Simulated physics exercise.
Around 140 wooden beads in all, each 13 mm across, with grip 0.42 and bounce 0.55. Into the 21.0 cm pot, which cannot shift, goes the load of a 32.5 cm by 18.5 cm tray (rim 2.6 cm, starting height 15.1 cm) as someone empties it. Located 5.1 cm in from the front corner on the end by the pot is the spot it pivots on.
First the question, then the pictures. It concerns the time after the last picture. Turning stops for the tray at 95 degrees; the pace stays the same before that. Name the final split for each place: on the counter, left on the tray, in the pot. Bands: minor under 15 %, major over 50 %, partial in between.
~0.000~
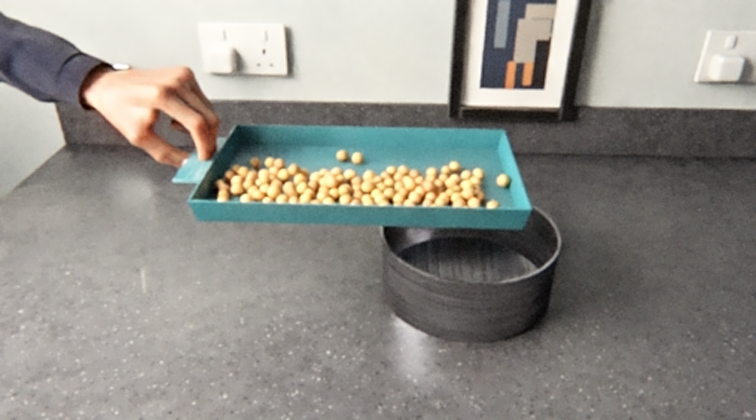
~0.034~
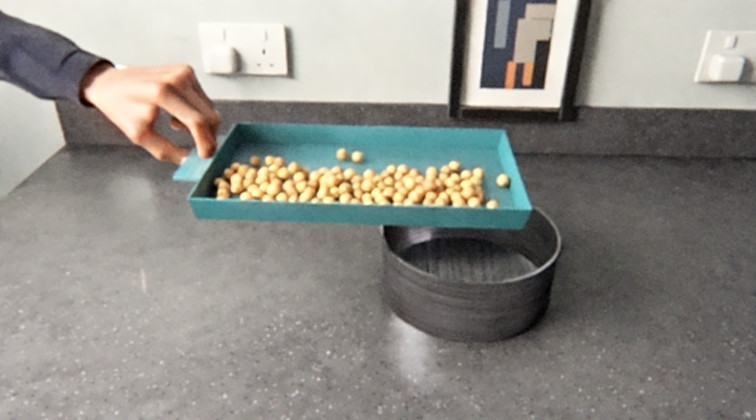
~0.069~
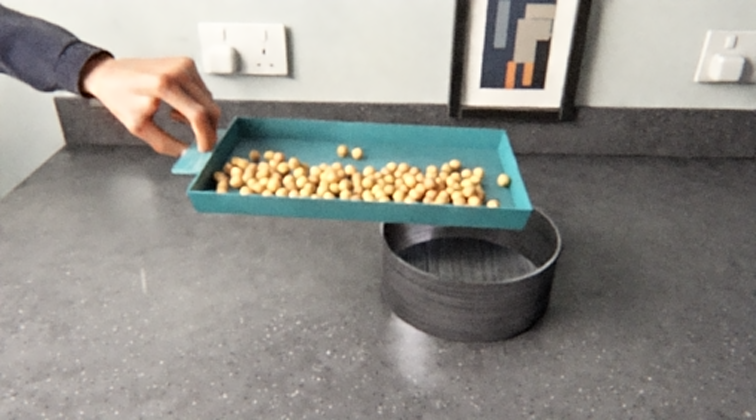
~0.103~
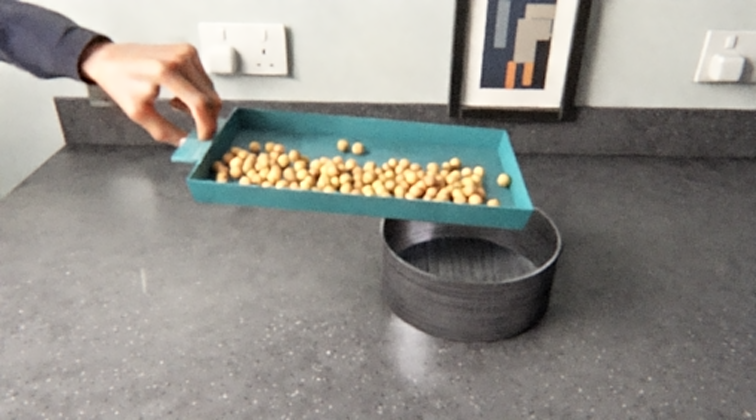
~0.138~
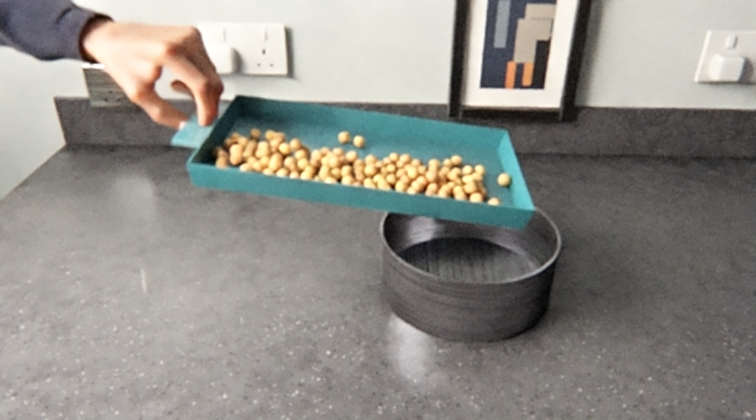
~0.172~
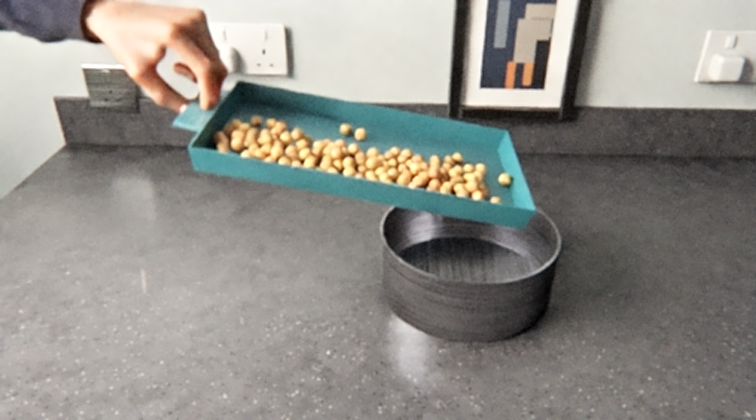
As I see it, counter: The greater amount. Tray: A minor amount. Pot: A sizeable amount.
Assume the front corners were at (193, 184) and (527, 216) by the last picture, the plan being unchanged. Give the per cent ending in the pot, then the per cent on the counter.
Pot: 10, counter: 90.
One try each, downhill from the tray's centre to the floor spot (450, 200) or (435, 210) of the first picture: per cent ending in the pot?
0 and 0 %.
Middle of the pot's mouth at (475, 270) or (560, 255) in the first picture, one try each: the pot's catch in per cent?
Some 25 and 85 per cent.
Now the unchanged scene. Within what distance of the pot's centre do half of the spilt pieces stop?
Roughly 22 cm from the centre.
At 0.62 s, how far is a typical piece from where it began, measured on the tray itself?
It has moved some 9 cm from its start.
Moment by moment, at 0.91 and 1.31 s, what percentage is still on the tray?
Sequence: 90; 10.
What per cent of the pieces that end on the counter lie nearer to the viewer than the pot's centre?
Roughly 50 per cent.
After 0.62 s, tilt 51 degrees; the tray holds 100 %, the pot 0 %.
After 0.91 s, tilt 78 degrees; the tray holds 90 %, the pot 0 %.
After 1.31 s, tilt 95 degrees; the tray holds 10 %, the pot 25 %.
By 2.2 s all is still; counter 70 %, tray 0 %, pot 30 %.
